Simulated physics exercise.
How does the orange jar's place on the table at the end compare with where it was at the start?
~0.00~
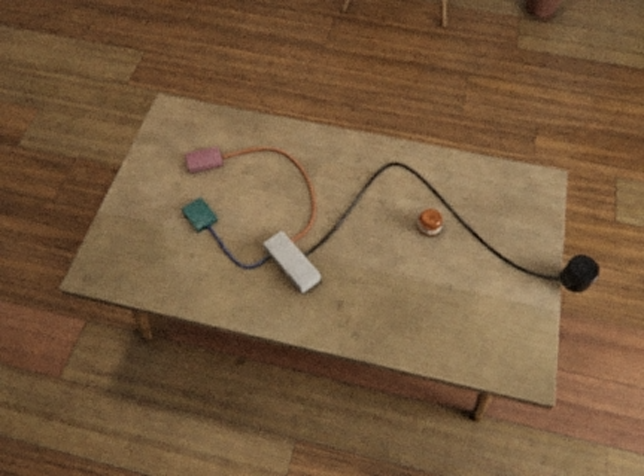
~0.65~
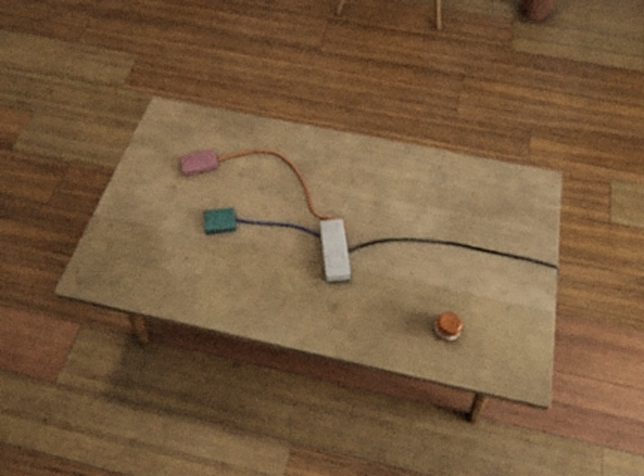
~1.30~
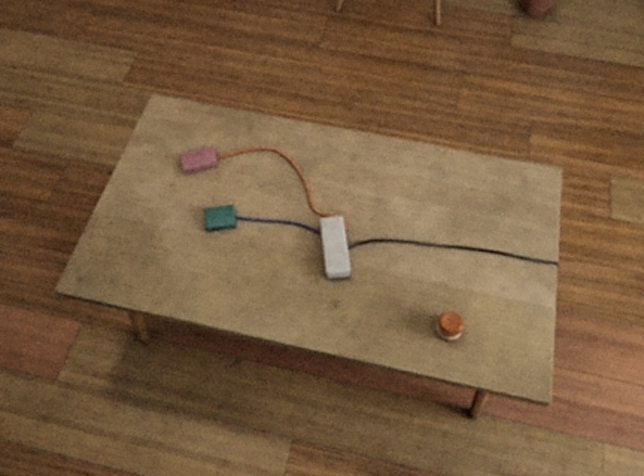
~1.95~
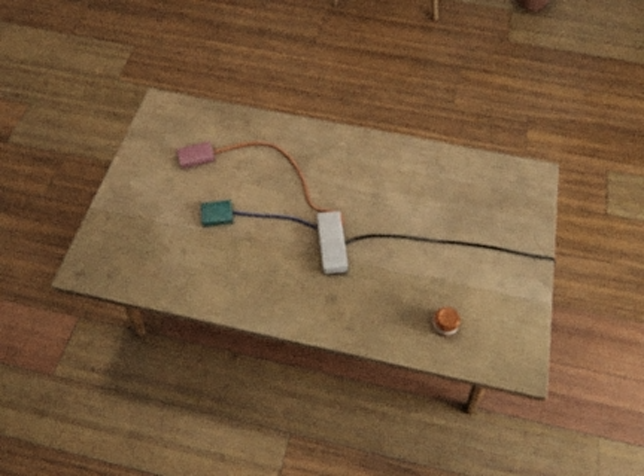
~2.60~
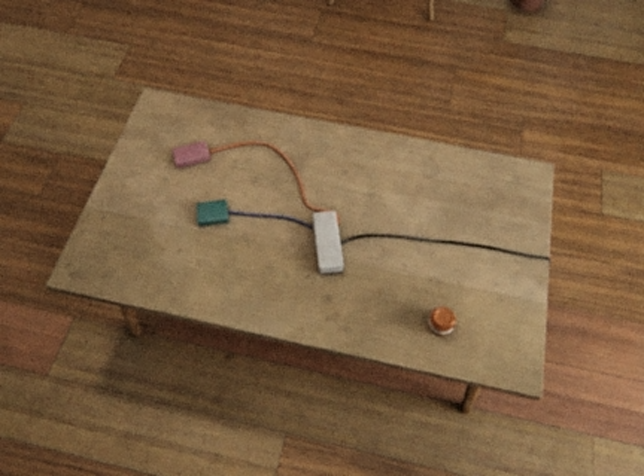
At the start the orange jar sits close to the raised bend of the black cable, toward the middle of the table's right half. At the end it is clearly lower in the view, below the straightened cable and nearer the front edge.
